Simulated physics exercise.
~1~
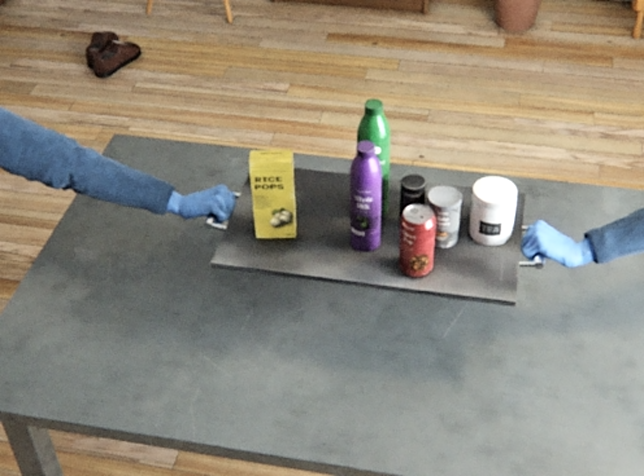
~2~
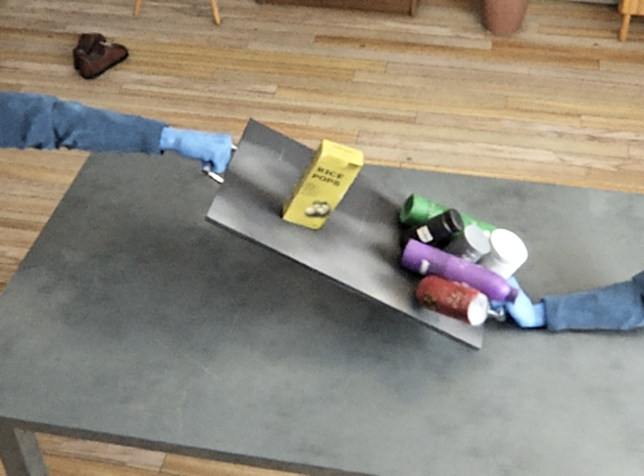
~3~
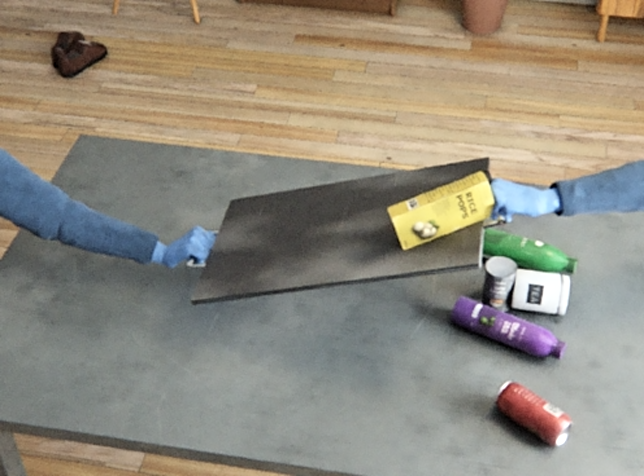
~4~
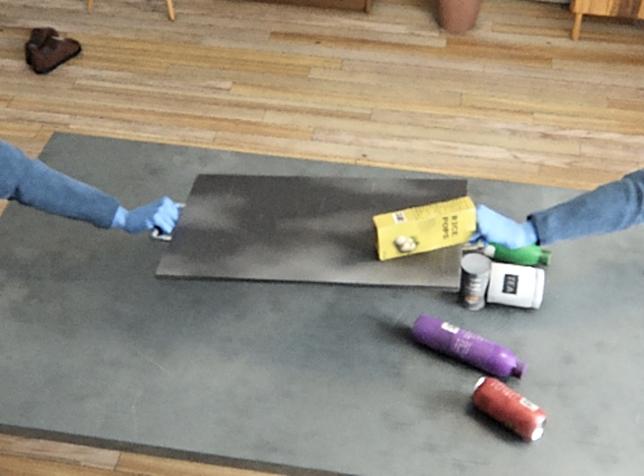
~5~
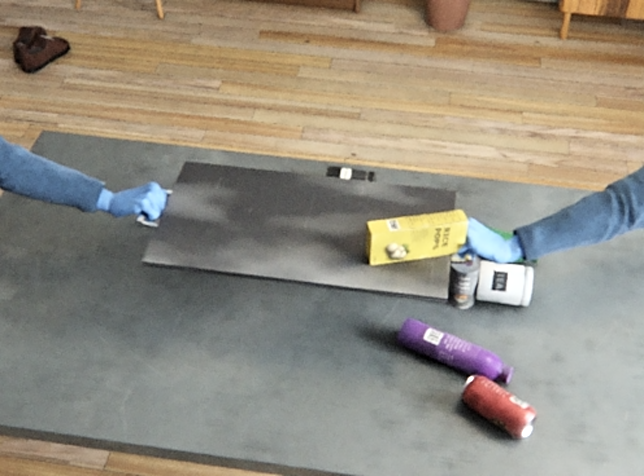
The clip opens with two gloved hands holding a flat, rimless tray above a grey table, with a yellow packet, two bottles, a red can, a grey tin, a white jar and a small black container standing on it. The right side dips steeply, and the packet leans while the others slide and topple towards that edge. Most of them drop onto the table, and the packet falls on its side. The tray then tips left and levels out. At the end, only the packet remains aboard, lying down, while the grey tin stands on the table among the toppled items.
